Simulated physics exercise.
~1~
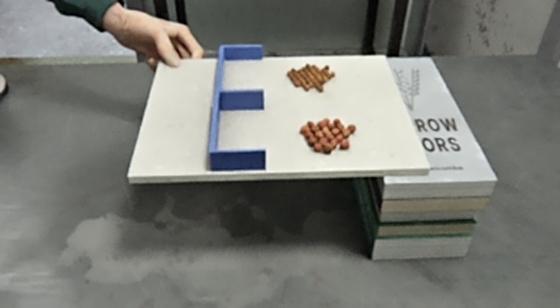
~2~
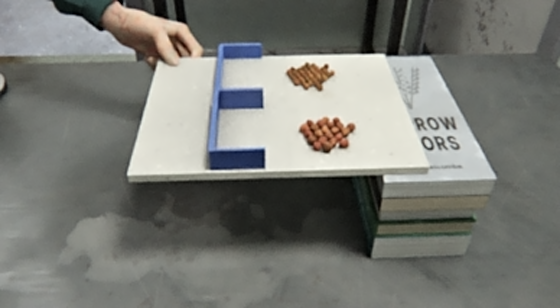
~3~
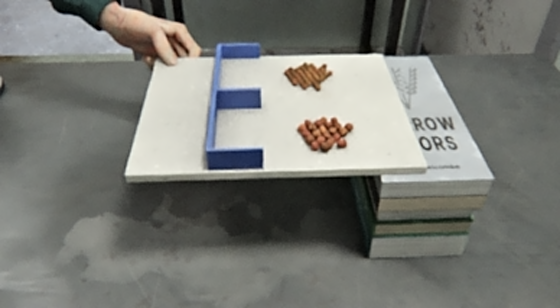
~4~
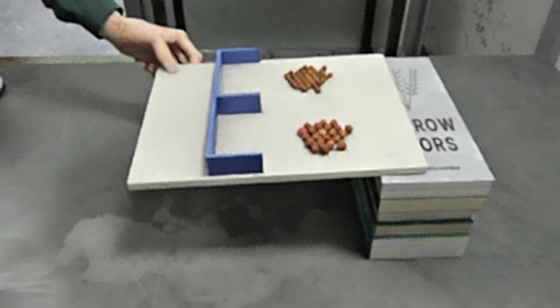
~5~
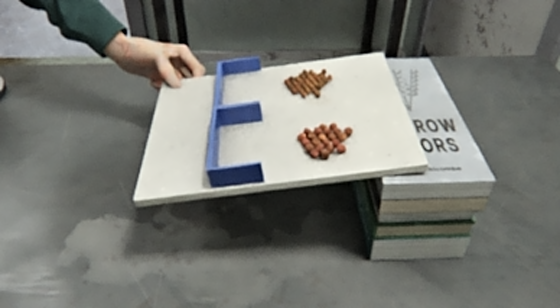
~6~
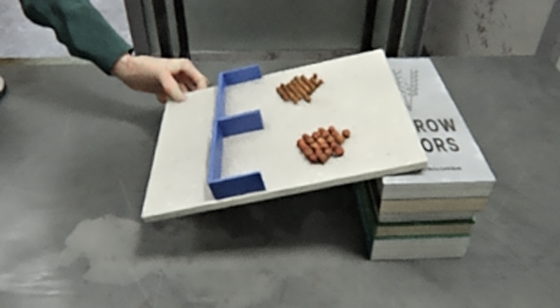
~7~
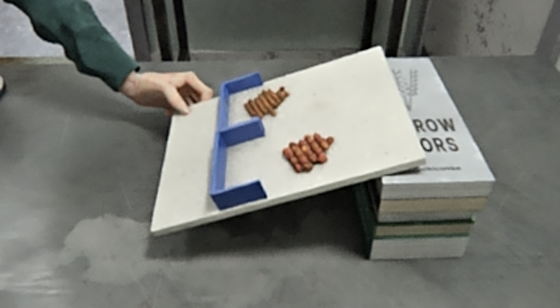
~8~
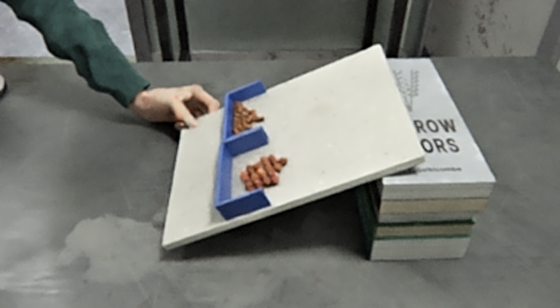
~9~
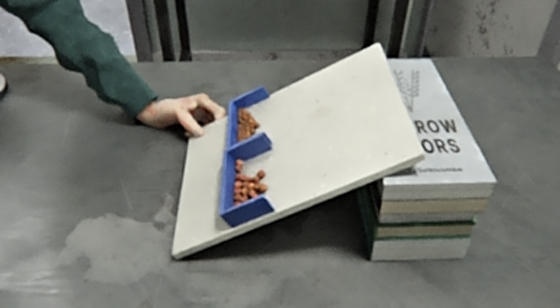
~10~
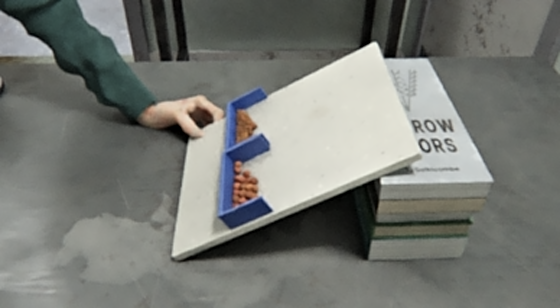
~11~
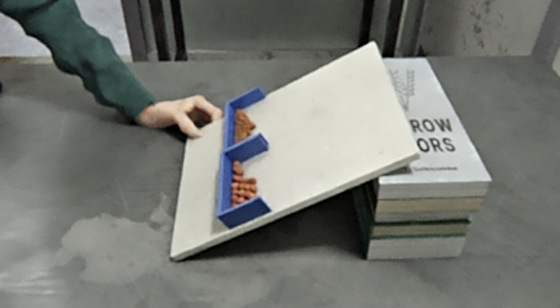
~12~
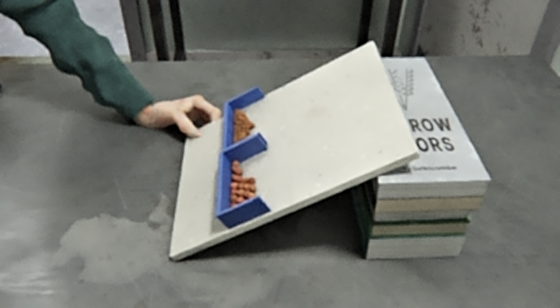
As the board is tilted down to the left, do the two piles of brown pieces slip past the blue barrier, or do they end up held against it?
Both piles end up held against the blue barrier, the front one in the front compartment and the back one in the back compartment.
